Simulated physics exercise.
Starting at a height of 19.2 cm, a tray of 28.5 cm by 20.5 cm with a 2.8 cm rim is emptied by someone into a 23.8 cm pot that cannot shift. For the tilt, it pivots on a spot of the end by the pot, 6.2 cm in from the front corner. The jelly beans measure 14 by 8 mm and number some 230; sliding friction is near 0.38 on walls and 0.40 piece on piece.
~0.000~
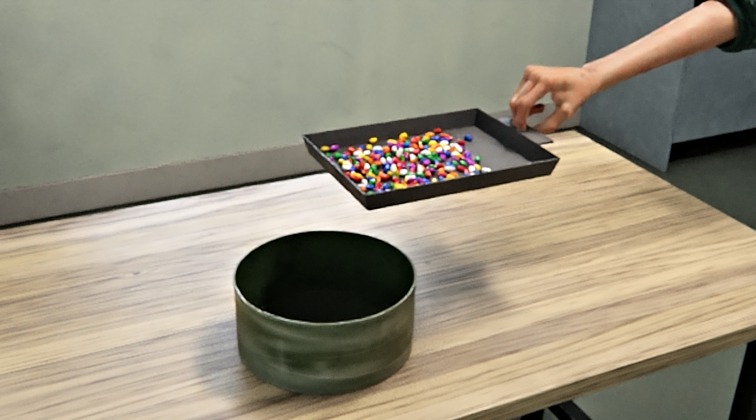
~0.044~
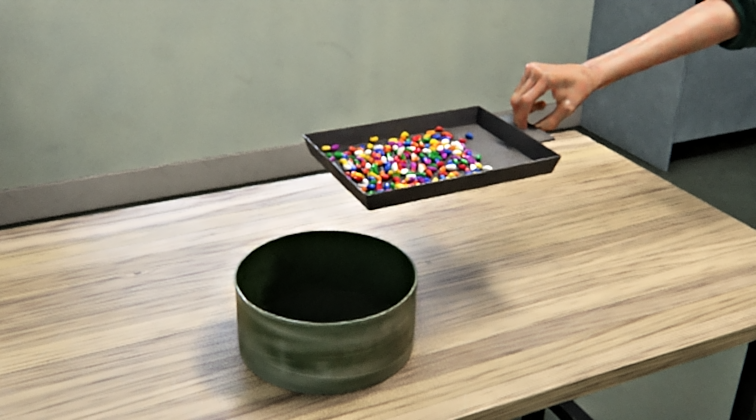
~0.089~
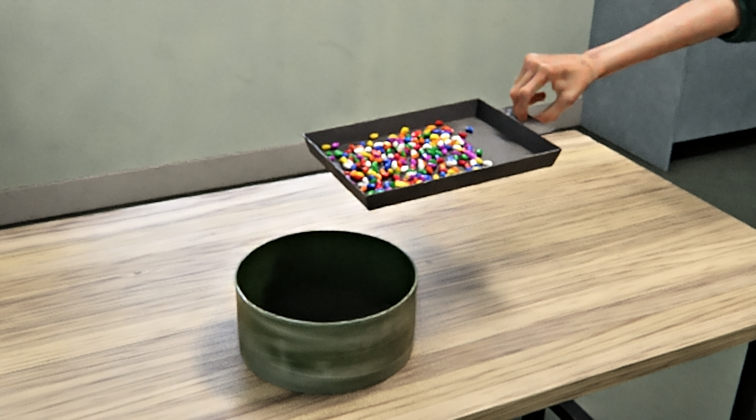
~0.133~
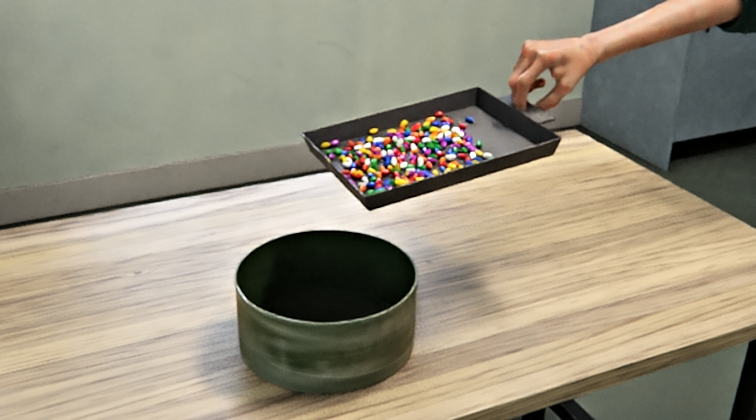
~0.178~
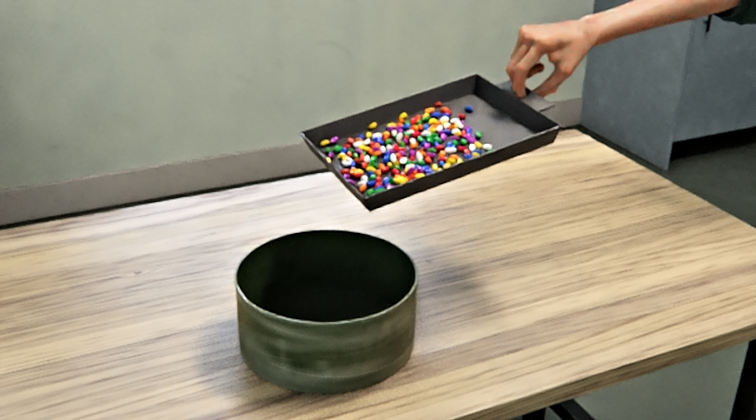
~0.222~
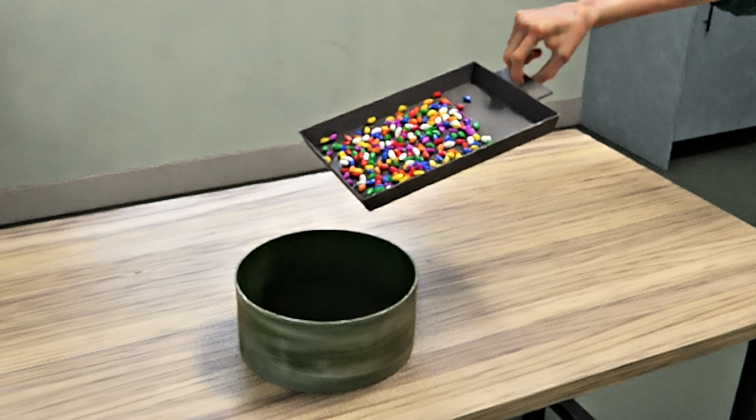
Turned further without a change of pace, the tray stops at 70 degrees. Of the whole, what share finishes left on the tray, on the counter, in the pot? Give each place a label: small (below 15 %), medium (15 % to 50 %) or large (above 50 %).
Shares by place: Tray large, counter small, pot medium.
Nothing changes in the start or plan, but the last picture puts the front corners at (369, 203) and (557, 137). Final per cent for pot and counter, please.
Final per cent - pot 70, counter 5.
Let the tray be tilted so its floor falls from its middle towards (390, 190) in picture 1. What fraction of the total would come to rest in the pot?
Something like 60 per cent of the pieces.
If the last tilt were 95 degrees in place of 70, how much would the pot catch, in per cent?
About 90 in a hundred would end up in the pot.
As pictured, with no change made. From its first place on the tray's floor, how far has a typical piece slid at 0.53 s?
Roughly 4 cm.
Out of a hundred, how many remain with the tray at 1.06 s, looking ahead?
Of the load, some 75 percent.
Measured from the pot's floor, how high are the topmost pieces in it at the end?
About 1.0 centimetres.
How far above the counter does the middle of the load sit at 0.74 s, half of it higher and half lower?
Roughly 22 cm above the counter.
After 0.53 s, tilt 41 degrees; the tray holds 100 %, the pot 0 %.
After 0.74 s, tilt 60 degrees; the tray holds 100 %, the pot 0 %.
Then, at 1.06 s, tilt 70 degrees; the tray holds 75 %, the pot 15 %.
By 2.3 s all is still; tray 60 %, counter 5 %, pot 35 %.
